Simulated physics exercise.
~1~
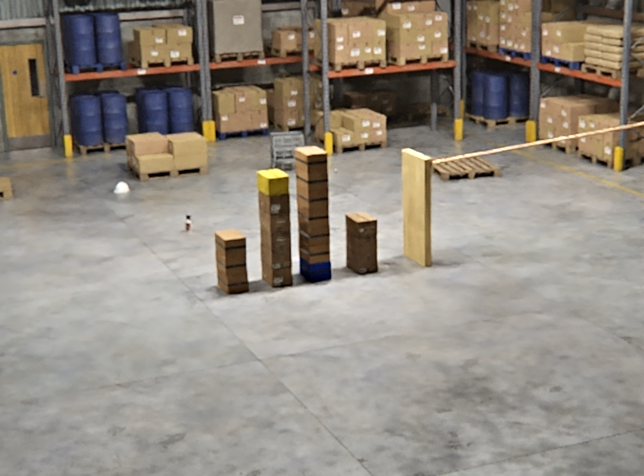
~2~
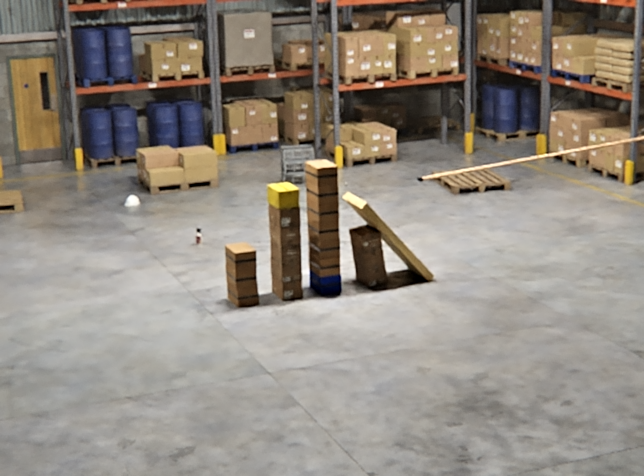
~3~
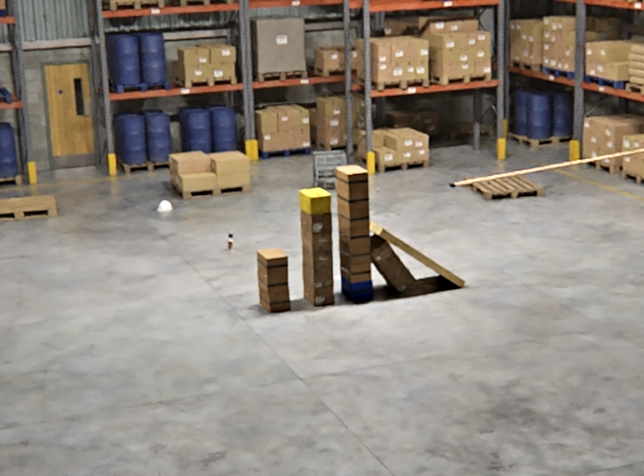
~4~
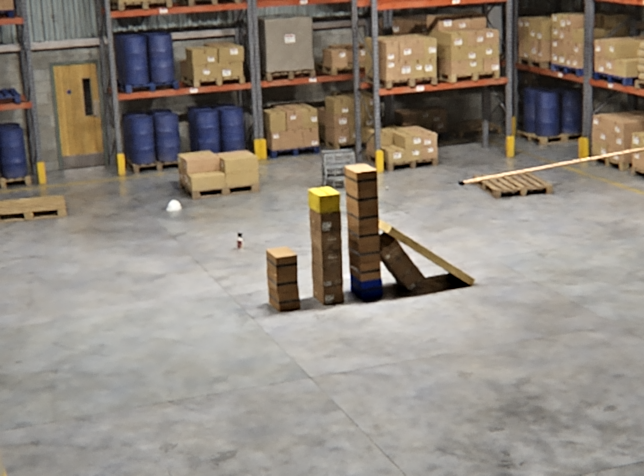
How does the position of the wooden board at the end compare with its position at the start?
At the start the board stands upright on the floor, but by the end it is leaning to the left against the cartons.
